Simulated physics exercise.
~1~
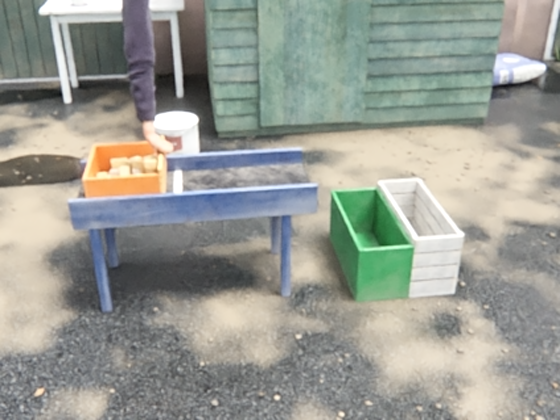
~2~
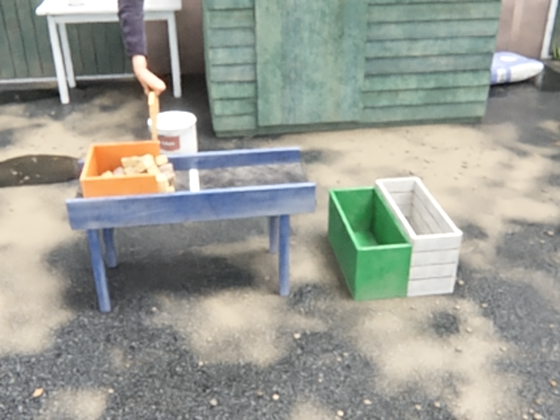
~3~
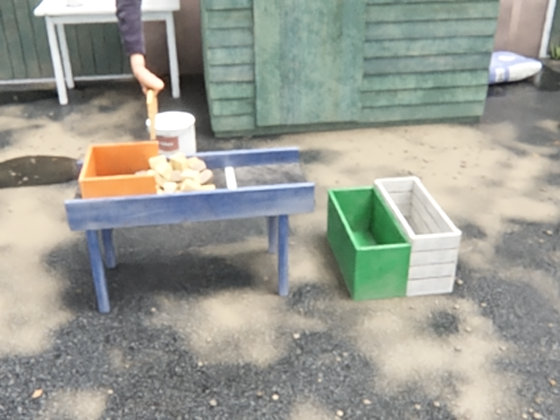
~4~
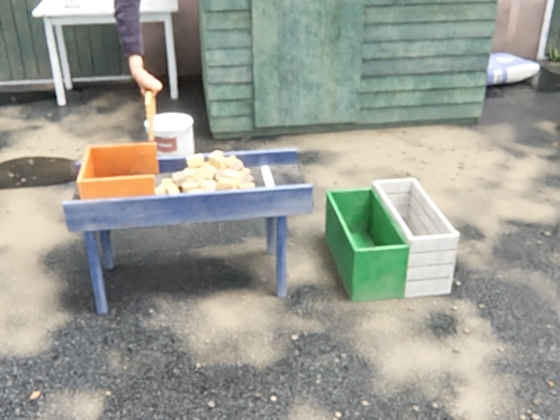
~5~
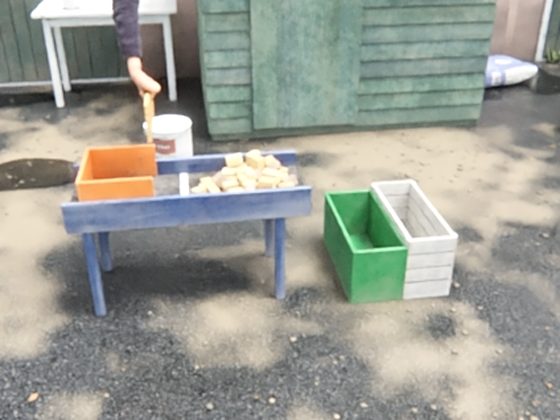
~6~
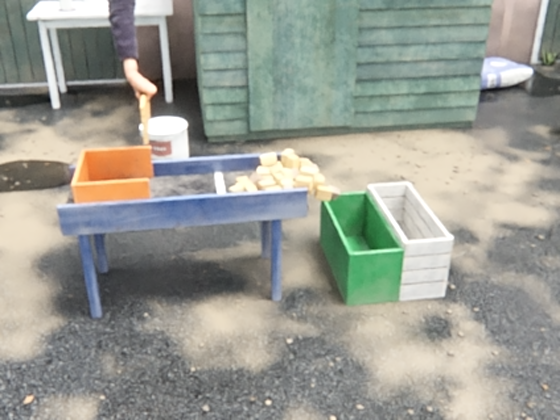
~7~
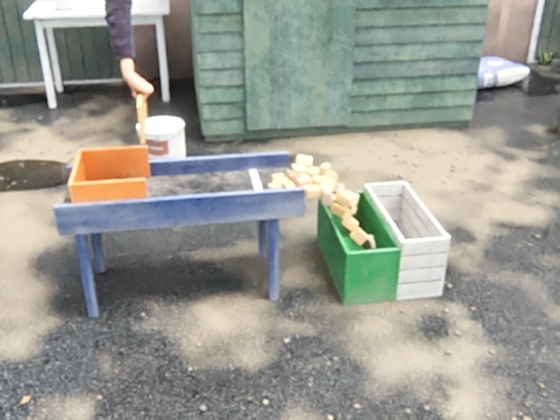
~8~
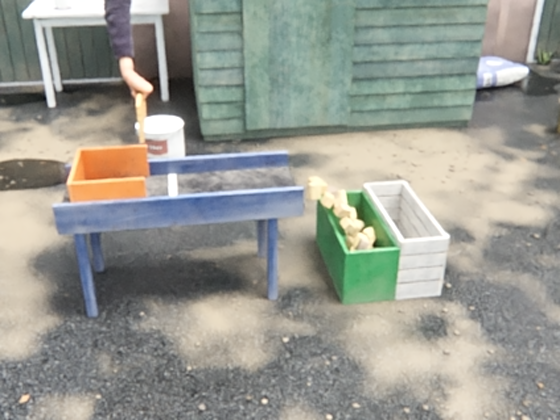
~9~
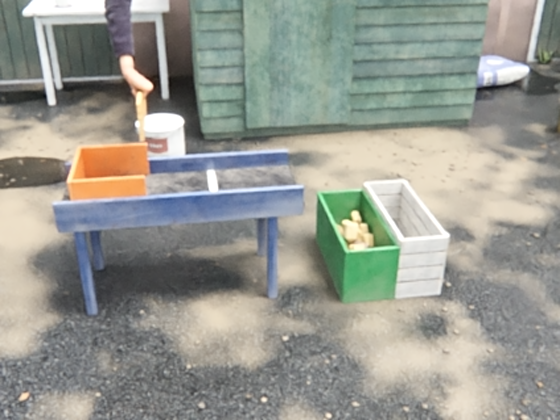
A hand lifts an orange gate, and wooden blocks ride right into a green box.
